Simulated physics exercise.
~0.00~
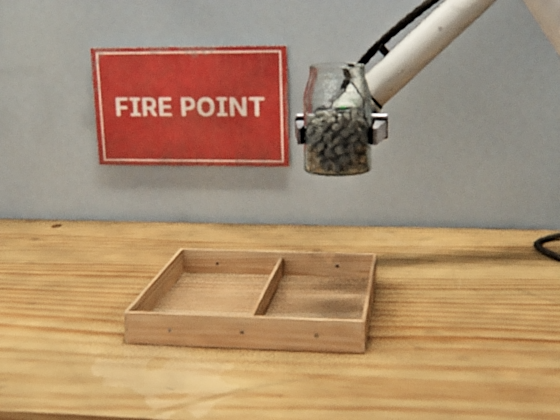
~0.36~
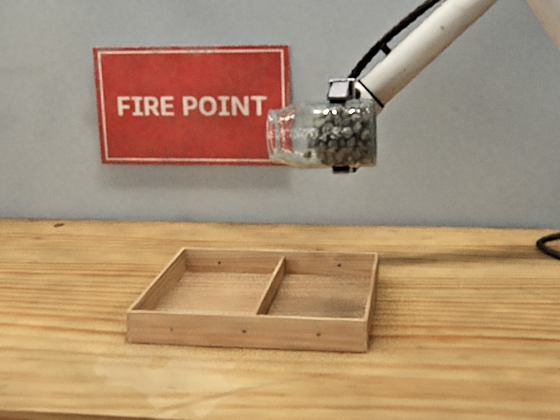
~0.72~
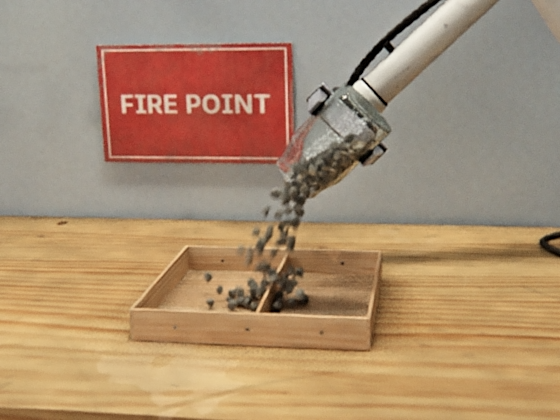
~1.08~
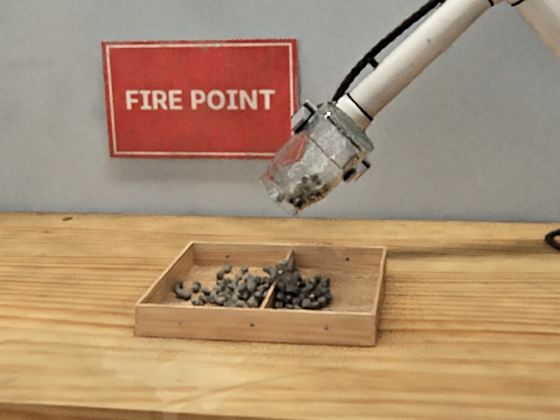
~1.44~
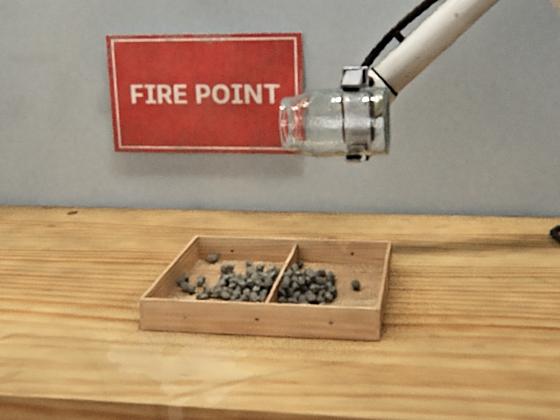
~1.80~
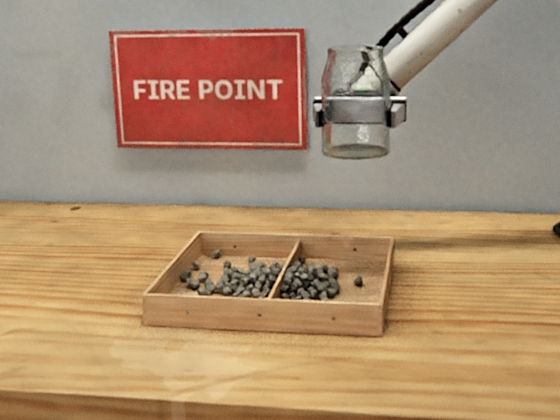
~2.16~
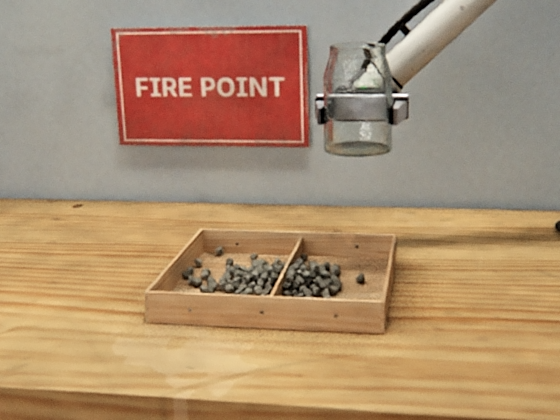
Robot arm tipping a glass jar of grey pebbles into a divided wooden tray, then turning the emptied jar upright again.
